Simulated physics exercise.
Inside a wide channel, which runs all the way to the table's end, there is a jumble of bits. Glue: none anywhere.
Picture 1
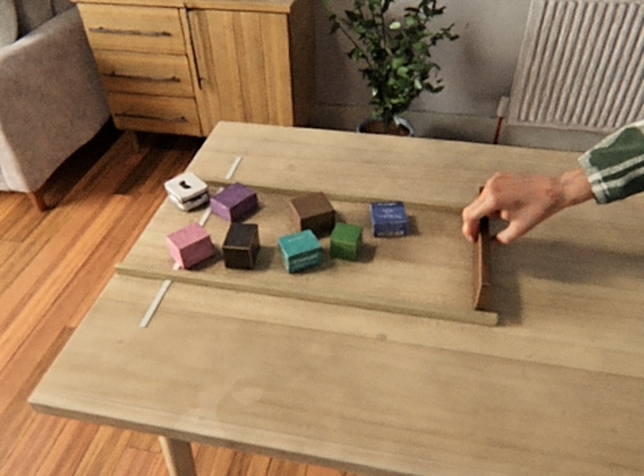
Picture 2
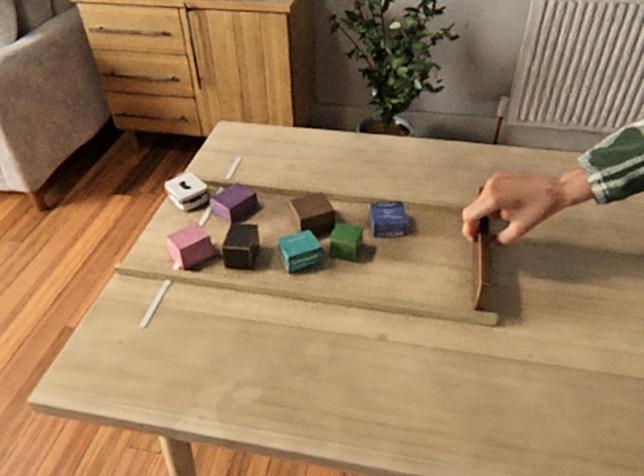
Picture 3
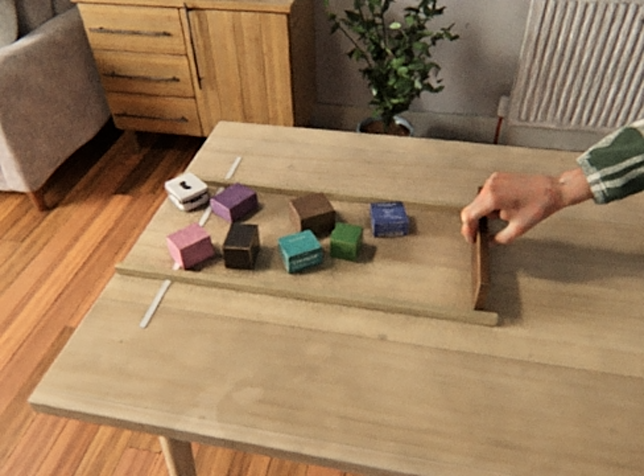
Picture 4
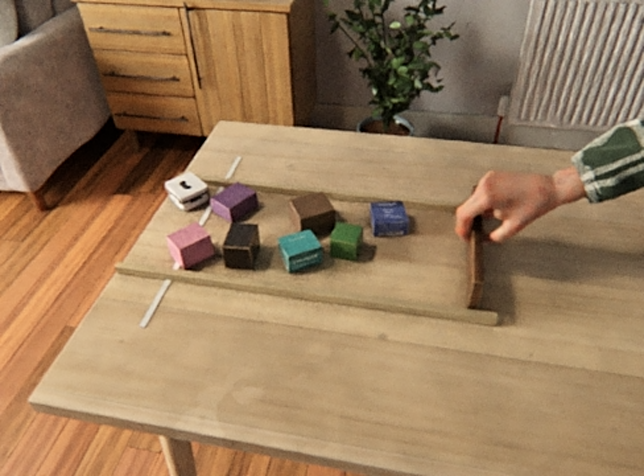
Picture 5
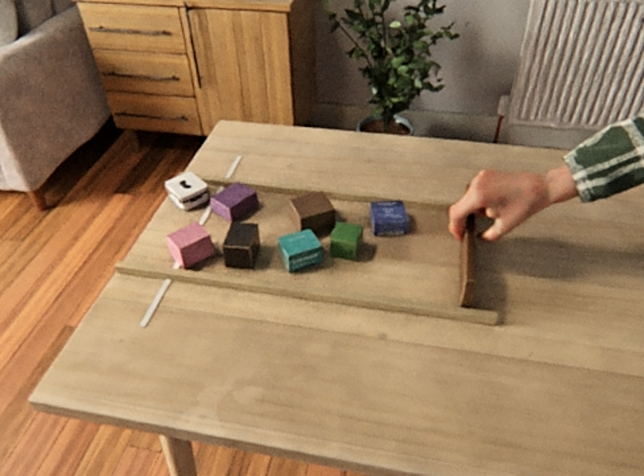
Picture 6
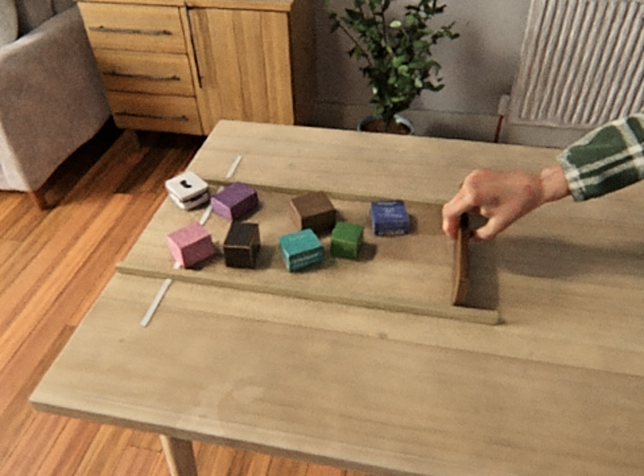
A hand in a green plaid sleeve slides an upright brown board a short way left between two rails on a wooden table, while the white case and the jumble of coloured blocks ahead of it stay still.
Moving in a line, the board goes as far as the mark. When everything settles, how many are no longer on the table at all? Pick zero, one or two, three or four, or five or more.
Three or four are off the table.
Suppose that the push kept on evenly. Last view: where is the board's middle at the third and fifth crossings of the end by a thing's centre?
I'd put the first at about (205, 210) and the next at about (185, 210).
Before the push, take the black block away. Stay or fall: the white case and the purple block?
Looking at the two, the white case ends up below and the purple block ends up below.
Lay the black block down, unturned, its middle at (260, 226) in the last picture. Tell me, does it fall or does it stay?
Result: It stays aboard.
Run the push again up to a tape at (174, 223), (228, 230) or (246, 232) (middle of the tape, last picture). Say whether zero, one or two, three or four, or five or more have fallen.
Going through the tapes in order, the count is at least five, then 1 or 2, then no fall at all.
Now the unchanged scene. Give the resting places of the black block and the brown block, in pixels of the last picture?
Around (148, 230), then around (169, 204).
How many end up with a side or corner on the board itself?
In contact: 3.
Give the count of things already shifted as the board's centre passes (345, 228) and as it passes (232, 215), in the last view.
At the first spot 4, then 8.
Soon after, none off yet; white case at rest near (188, 192); pink block at rest near (191, 245); purple block at rest near (235, 201).
Then, none off yet; white case moved about its own width near (167, 186); pink block moved about its own width near (153, 240); purple block moved about its own width near (196, 193).
At rest, the number that fall off is three or four; fallen, purple block, pink block and white case.
